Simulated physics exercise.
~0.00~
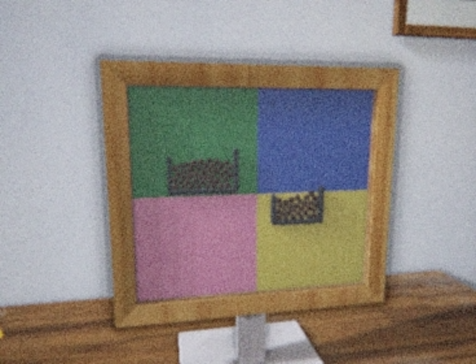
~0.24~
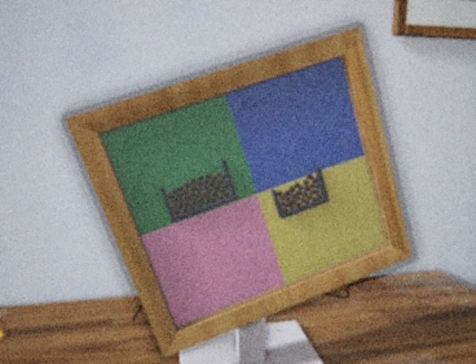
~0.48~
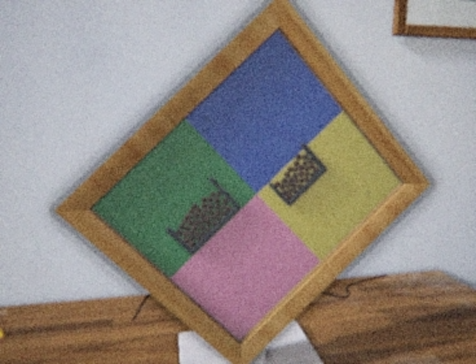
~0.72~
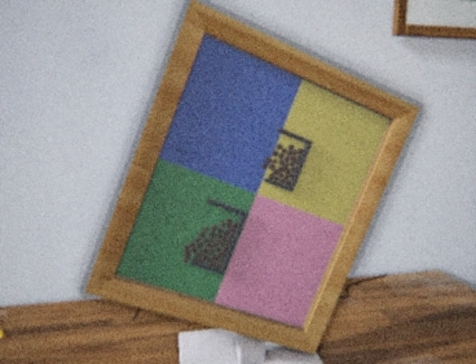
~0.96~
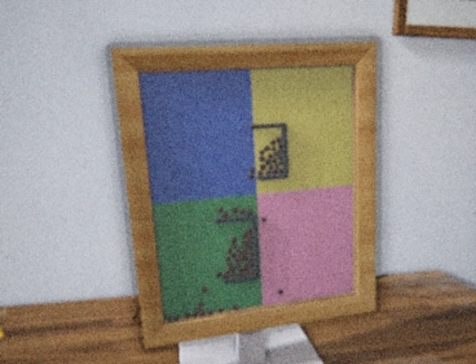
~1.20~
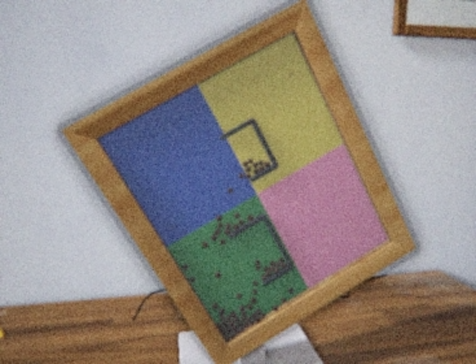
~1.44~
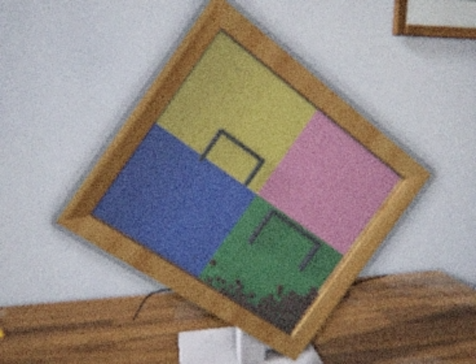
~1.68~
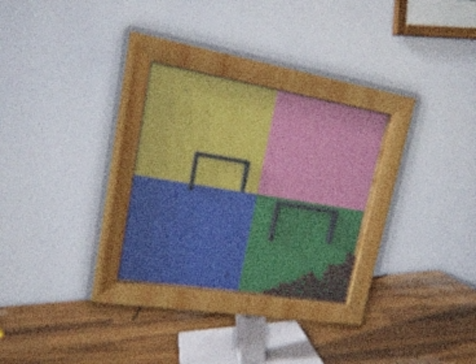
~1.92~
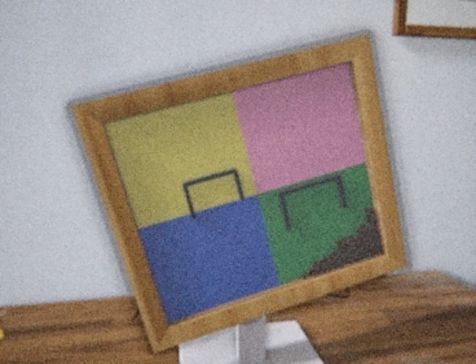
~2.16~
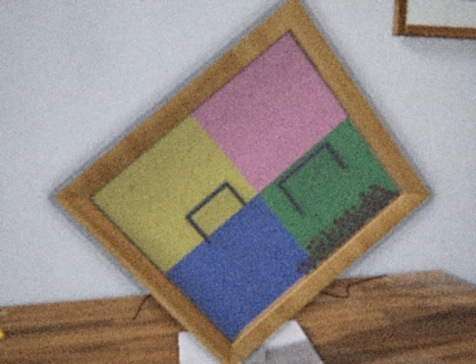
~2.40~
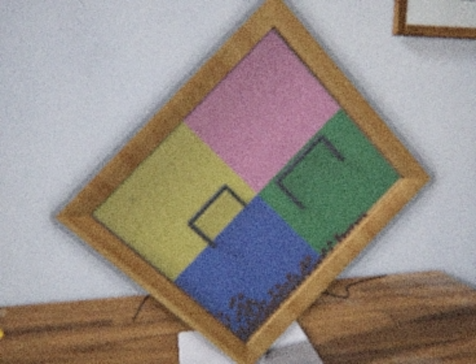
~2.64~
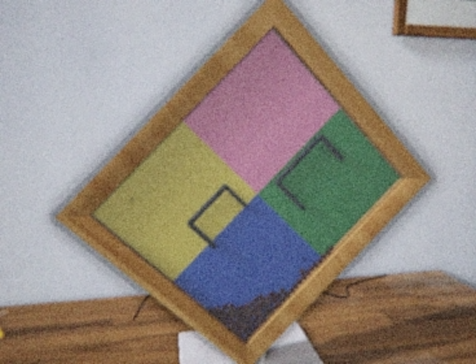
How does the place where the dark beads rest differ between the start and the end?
At the start the beads sit in two dark holders near the middle of the panel, one in the green quarter and one in the yellow. At the end they lie lower down, almost all piled in the blue quarter at the panel's bottom corner.
